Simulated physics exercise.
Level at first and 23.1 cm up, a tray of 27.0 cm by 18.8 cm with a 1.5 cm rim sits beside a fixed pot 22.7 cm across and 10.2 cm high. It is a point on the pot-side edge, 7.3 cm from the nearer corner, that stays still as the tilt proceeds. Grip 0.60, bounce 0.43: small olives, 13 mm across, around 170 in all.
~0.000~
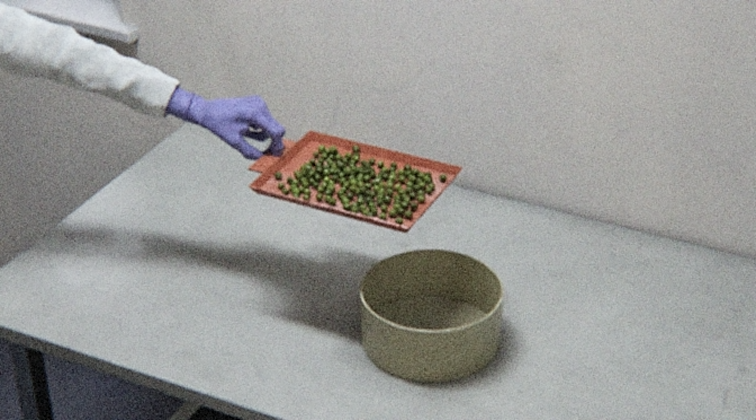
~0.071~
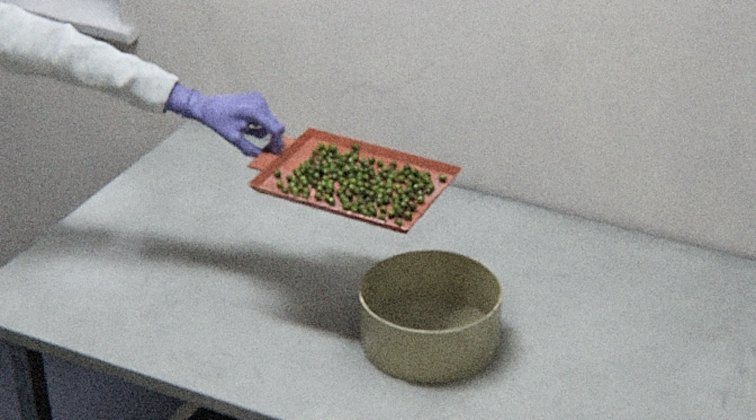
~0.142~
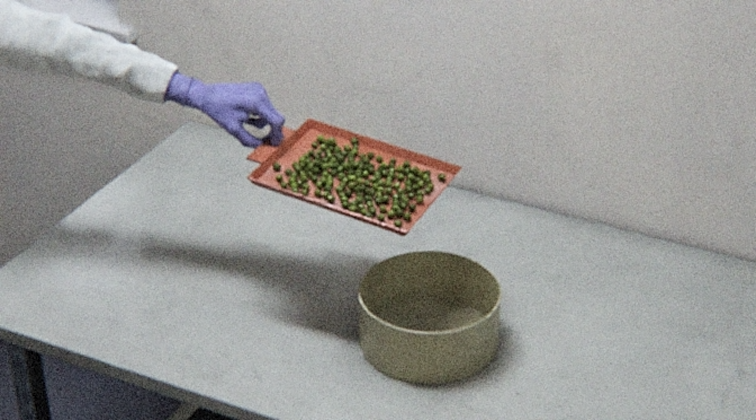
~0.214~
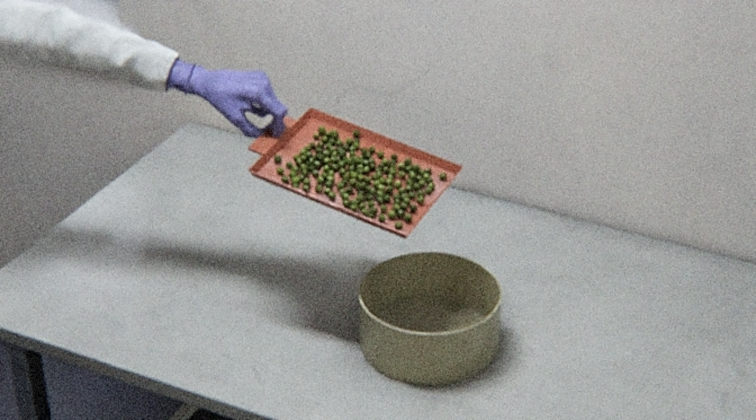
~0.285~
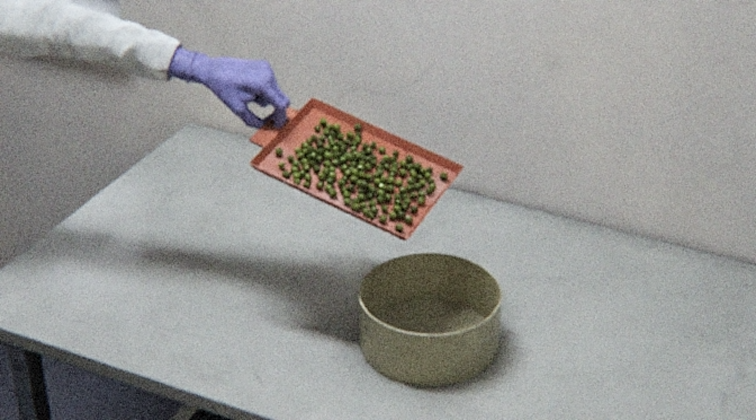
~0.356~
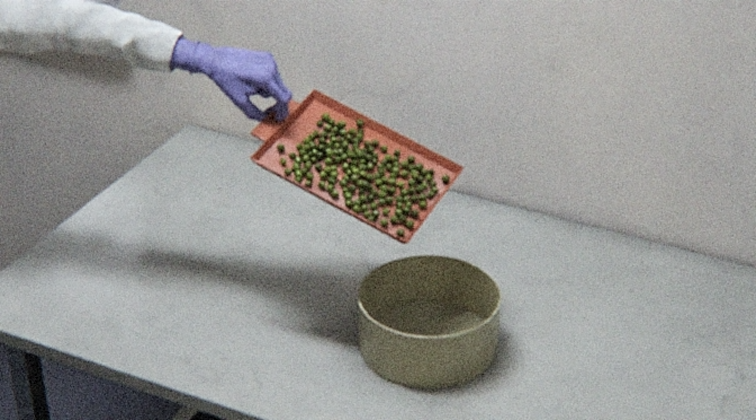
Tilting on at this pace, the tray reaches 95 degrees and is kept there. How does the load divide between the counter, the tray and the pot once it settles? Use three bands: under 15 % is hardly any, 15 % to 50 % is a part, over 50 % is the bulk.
Shares - counter: Hardly any; tray: Hardly any; pot: The bulk.
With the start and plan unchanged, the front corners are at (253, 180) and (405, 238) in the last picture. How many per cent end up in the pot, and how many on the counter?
That works out as pot 85 and counter 15.
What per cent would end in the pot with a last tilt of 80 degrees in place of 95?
You'd end up with some 100 % in the pot.
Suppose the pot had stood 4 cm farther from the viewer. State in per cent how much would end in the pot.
In that case about 80 percent would end up there.
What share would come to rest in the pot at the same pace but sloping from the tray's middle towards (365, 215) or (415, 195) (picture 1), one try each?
Estimate: Some 75 % and some 70 % respectively.
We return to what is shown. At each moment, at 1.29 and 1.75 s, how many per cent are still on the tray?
I'd say roughly 35, then roughly 0.
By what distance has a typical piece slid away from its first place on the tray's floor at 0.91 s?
It has moved some 7 cm from its start.
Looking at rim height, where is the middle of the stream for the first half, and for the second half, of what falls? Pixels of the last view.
First half close to (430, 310), second half close to (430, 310).
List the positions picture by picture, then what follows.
The first frame shows tray tilt 0 degrees, front corners at (255, 185) and (406, 225); middle of the pieces at (360, 181); pot at (431, 288).
The second frame shows tray tilt 1 degrees, front corners at (254, 183) and (406, 226); middle of the pieces at (359, 180).
The third frame shows tray tilt 5 degrees, front corners at (253, 176) and (405, 228), lowest corner right front; middle of the pieces at (358, 176).
The fourth frame shows tray tilt 10 degrees, front corners at (255, 169) and (406, 231), lowest corner right front; middle of the pieces at (360, 172).
The fifth frame shows tray tilt 14 degrees, front corners at (256, 162) and (406, 234), lowest corner right front; middle of the pieces at (361, 169).
The sixth frame shows tray tilt 19 degrees, front corners at (257, 157) and (406, 237), lowest corner right front; middle of the pieces at (362, 168); pot at (429, 294). Its pace works out near 65 degrees a second.
After 0.91 s, tilt 55 degrees; the tray holds 95 %, the pot 0 %.
After 1.29 s, tilt 79 degrees; the tray holds 35 %, the pot 40 %.
Then, at 1.75 s, tilt 95 degrees; the tray holds 0 %, the pot 100 %.
At rest (2.2 s), counter 0 %, tray 0 %, pot 100 %.
